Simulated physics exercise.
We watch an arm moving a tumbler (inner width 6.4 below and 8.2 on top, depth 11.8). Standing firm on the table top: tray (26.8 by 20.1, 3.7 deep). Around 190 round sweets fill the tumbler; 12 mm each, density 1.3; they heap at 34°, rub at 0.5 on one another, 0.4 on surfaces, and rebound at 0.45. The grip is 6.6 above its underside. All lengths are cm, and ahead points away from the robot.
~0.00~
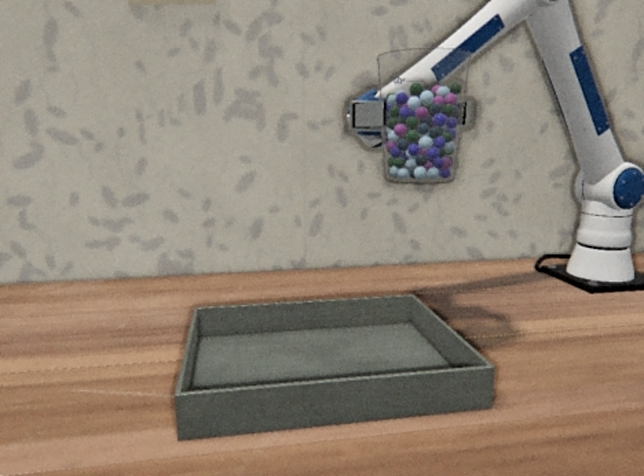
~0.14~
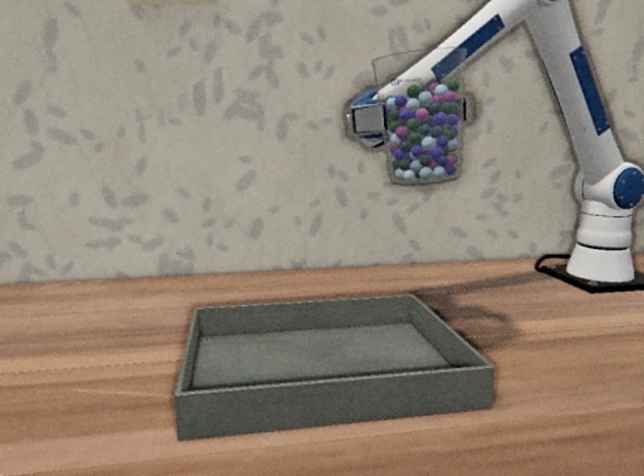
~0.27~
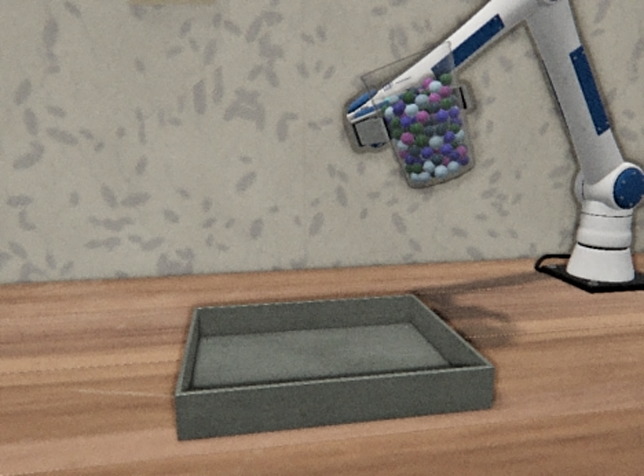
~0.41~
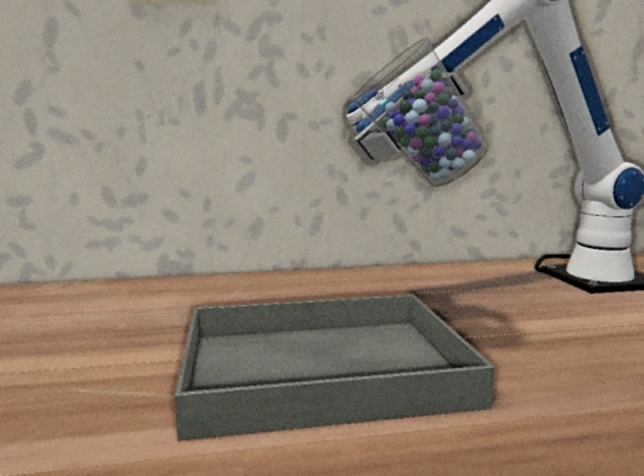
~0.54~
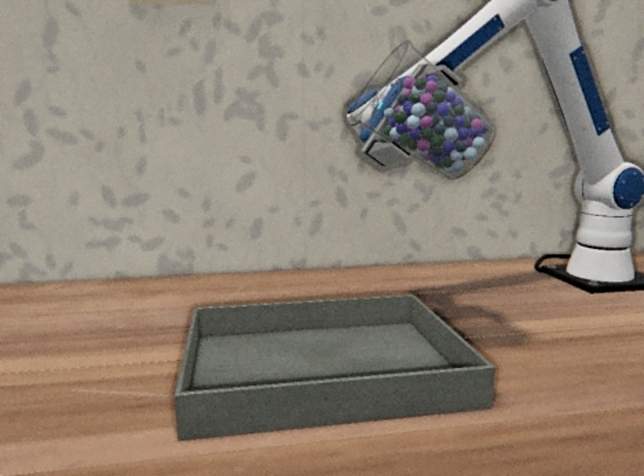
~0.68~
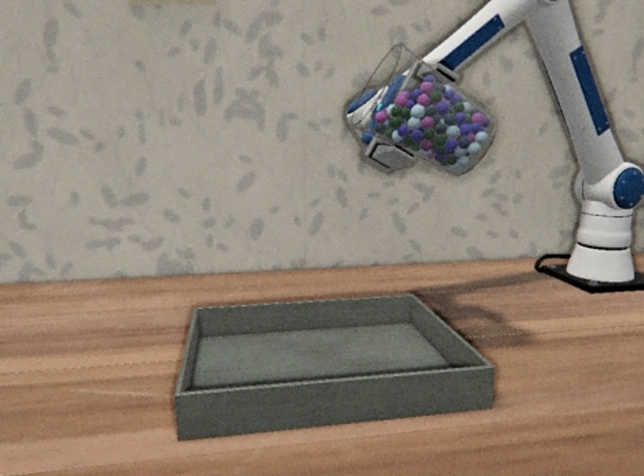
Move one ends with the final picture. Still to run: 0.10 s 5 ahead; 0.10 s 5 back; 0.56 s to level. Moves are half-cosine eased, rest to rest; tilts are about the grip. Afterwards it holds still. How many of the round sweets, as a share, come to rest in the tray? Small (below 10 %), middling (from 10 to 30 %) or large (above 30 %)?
In the tray the share is middling, from 10 to 30 %.
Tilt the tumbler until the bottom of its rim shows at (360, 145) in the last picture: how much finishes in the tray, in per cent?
Some 55 per cent.
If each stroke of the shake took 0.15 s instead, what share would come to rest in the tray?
In that case some 5 per cent.
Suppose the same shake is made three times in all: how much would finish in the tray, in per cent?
Then about 30 per cent.
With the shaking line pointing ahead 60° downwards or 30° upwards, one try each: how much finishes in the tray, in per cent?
About 0 and 50 per cent.
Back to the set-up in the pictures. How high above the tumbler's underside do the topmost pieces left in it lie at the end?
About 9.5 cm.
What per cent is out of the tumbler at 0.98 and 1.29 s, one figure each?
About 20, 25.
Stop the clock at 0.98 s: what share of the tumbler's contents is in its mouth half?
Roughly 40 per cent.
By 0.98 s, tilted 56° forward, highest piece 28 above the table; 146 in the tumbler, 1 in the tray, 39 in flight or on a rim.
By 1.29 s, tilted 10° forward, highest piece 31 above the table; 143 in the tumbler, 36 in the tray, 5 on the table or floor, 2 in flight or on a rim.
By 1.64 s, level, highest piece 30 above the table; 143 in the tumbler, 36 in the tray, 7 on the table or floor.
By 2.69 s, level, highest piece 30 above the table; 143 in the tumbler, 36 in the tray, 7 on the table or floor.
Final count, 143 in the tumbler, 36 in the tray, 7 on the table or floor. That is 19 % in the tray.
